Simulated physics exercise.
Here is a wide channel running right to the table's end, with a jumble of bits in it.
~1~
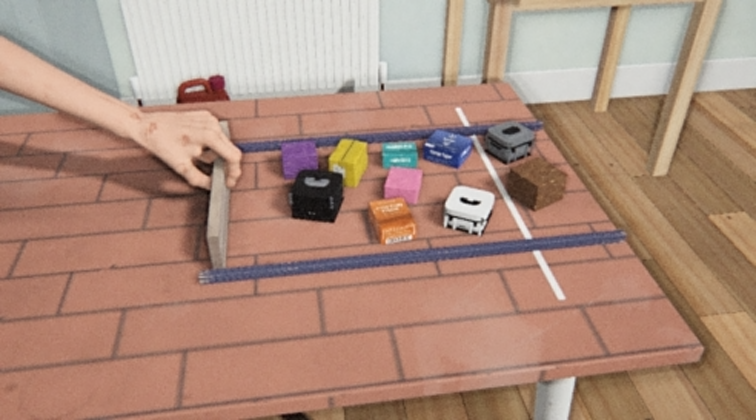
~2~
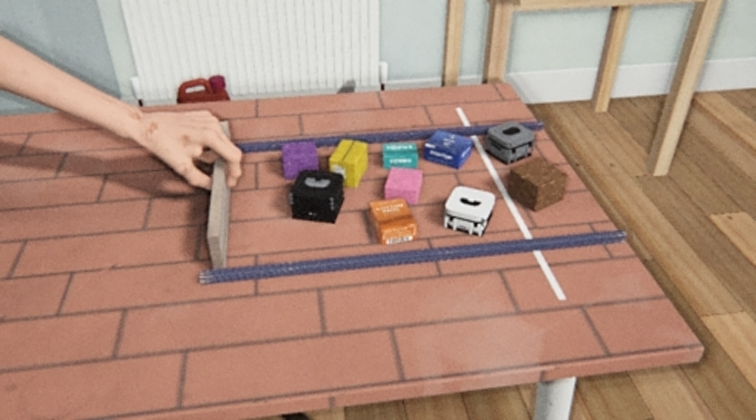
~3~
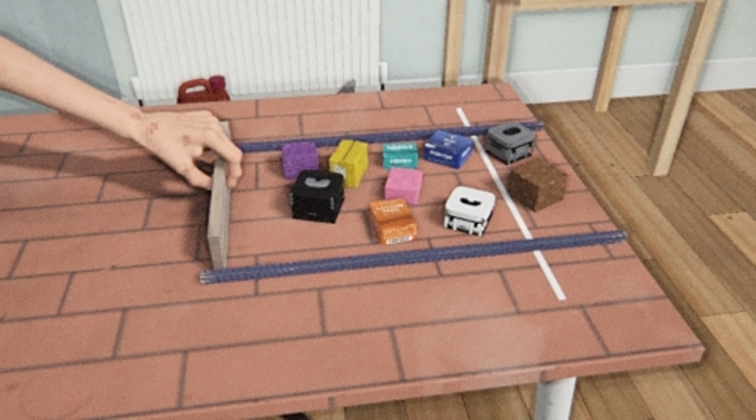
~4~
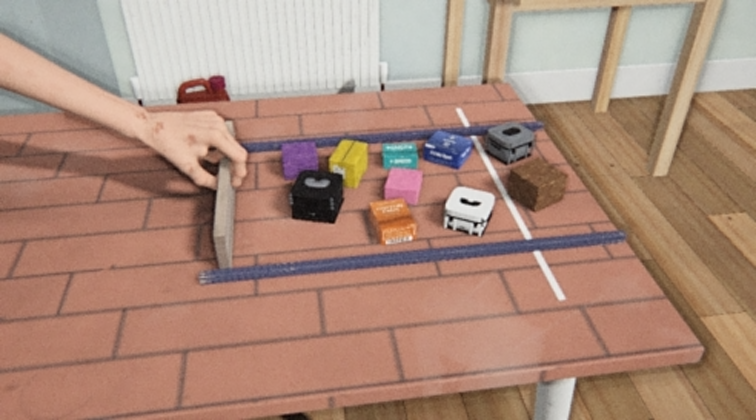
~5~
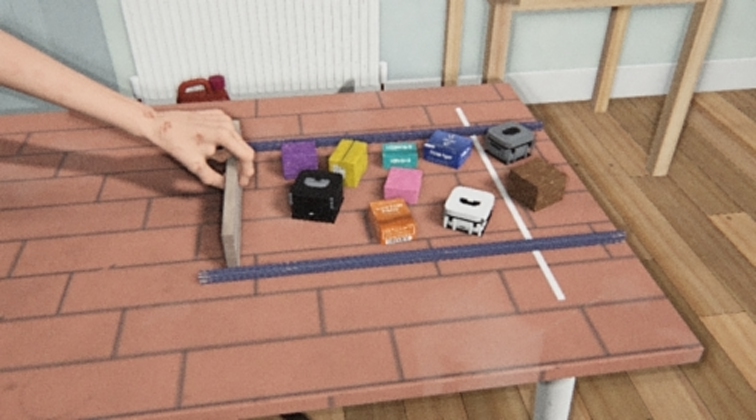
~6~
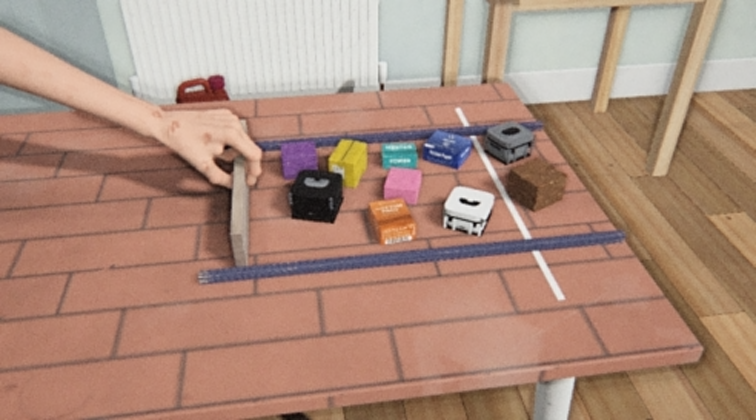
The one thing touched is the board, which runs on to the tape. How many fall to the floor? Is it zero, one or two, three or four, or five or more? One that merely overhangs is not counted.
It is one or two.
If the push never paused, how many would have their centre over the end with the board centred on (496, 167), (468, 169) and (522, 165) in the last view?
Per position: 2 / 1 / 4.
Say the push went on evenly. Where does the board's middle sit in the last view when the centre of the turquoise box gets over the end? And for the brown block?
Approx. (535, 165) / approx. (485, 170) for the other.
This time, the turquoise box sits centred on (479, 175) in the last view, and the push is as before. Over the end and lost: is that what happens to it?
Outcome - turquoise box: Off.
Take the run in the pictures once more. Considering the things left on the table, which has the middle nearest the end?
Foremost: The blue box.
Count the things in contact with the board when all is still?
It adds up to 3.
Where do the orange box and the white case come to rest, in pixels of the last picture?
Final spots - orange box (535, 211), white case (573, 200).
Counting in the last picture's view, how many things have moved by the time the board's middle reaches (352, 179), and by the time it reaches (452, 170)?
At the first place 6, at the second 10.
Soon after, none off yet; grey case at rest near (509, 143); brown block at rest near (536, 184); blue box at rest near (447, 150).
After that, none off yet; grey case at rest near (509, 143); brown block at rest near (536, 184); blue box displaced about its own width near (463, 141).
And then, none off yet; grey case displaced about its own width near (557, 141); brown block displaced about its own width near (571, 184); blue box displaced well along near (516, 136).
In the end, the number that fall off is one or two; gone, brown block and grey case.
